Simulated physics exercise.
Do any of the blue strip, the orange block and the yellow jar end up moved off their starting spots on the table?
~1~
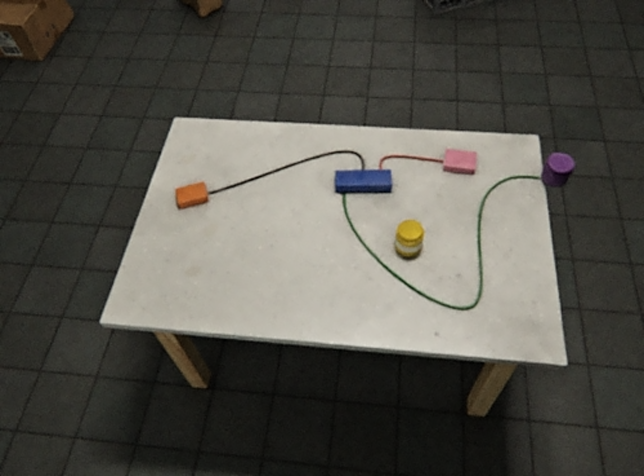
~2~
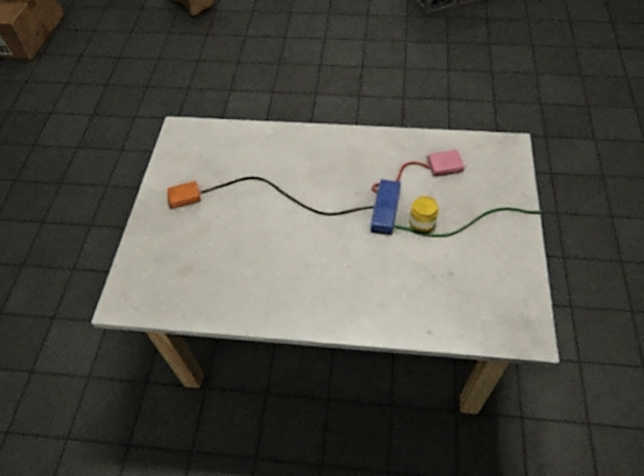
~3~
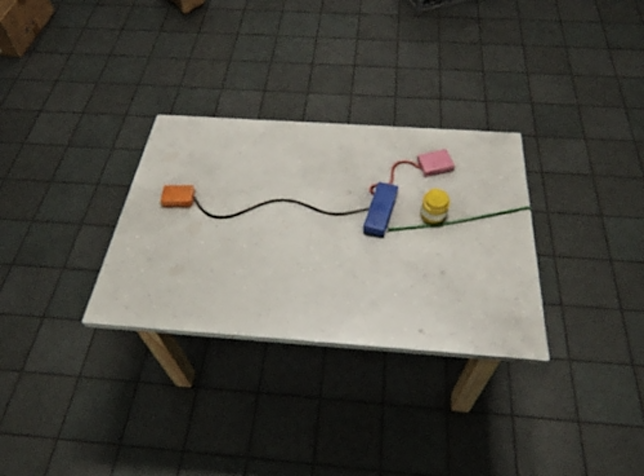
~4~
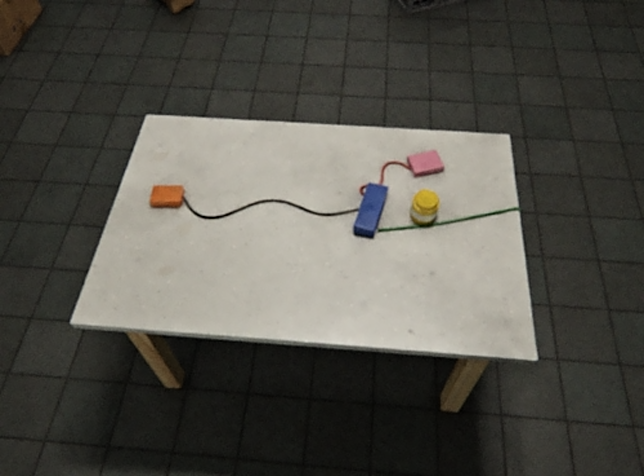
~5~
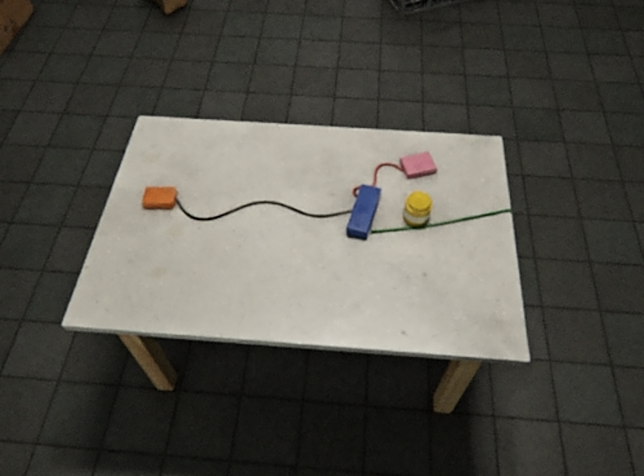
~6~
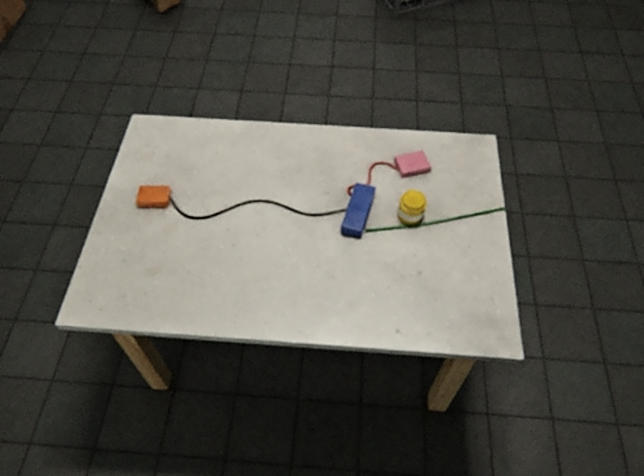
Yes, the blue strip turns and shifts and the yellow jar is moved a little way, while the orange block keeps its place. All of them remain on the table.
A purple cylinder drops off the right edge of a white table, pulling its green cable, which swings the blue strip around and nudges the yellow jar. The orange and pink blocks stay put, and the green cable ends up trailing over the edge.
